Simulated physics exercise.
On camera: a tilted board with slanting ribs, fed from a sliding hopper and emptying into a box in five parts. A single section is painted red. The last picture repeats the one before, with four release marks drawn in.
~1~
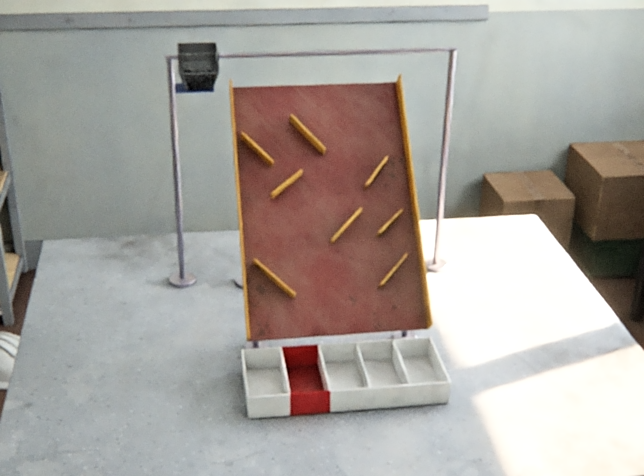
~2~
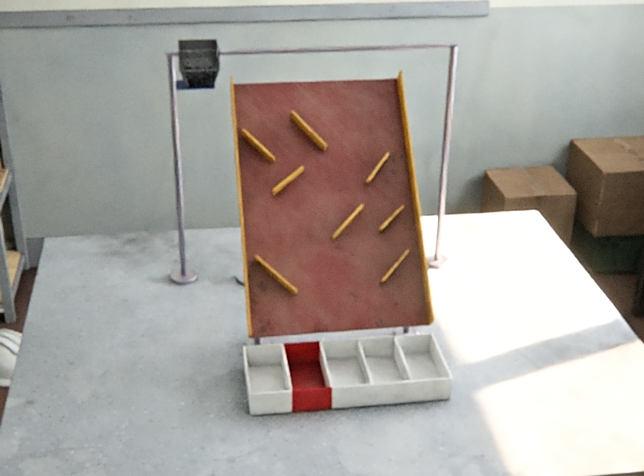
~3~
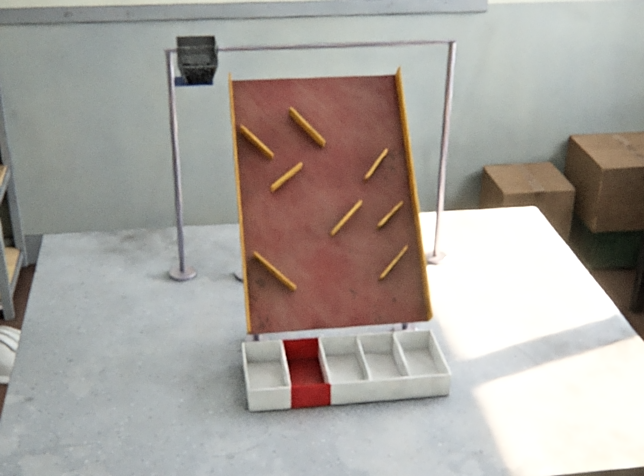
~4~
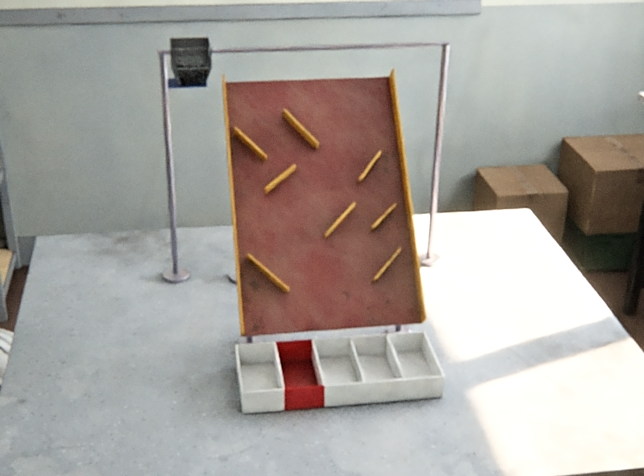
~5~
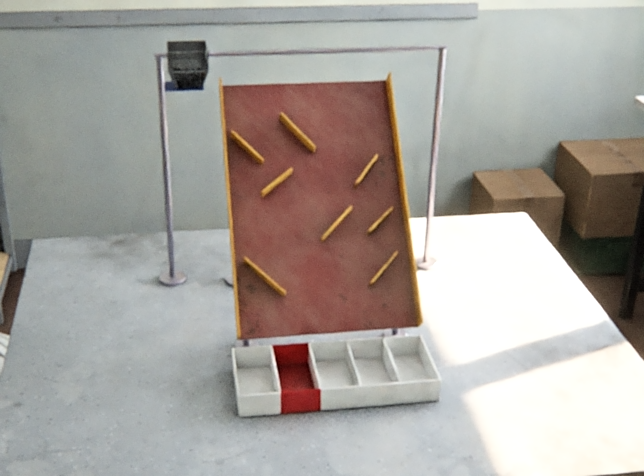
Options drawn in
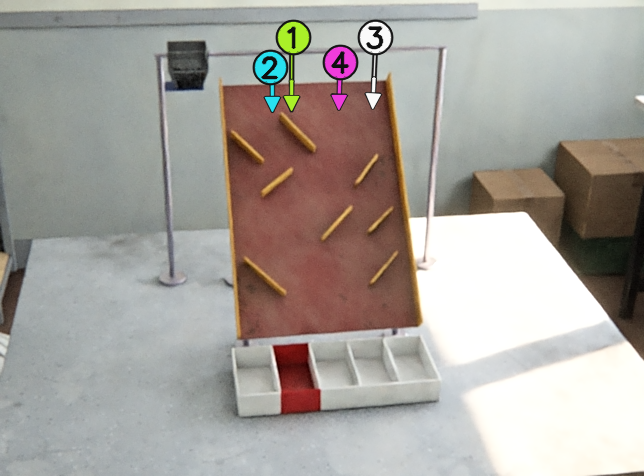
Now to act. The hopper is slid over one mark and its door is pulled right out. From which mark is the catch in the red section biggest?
4 beats the others.
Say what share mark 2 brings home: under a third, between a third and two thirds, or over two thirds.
It is under a third.
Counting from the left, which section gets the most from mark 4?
The second.
On the marked copy, mark 1 meets the board at (291, 105); mark 2 meets the board at (272, 106); mark 3 meets the board at (372, 102); mark 4 meets the board at (338, 104).
Choosing 1, close to half in the red section, close to half in other sections, only a few held on the board.
Choosing 2, close to a quarter in the red section, close to half in other sections, close to a quarter held on the board.
Choosing 3, close to a third in the red section, close to two thirds in other sections, only a few outside the box.
Choosing 4, the bulk in the red section, a small share in other sections.
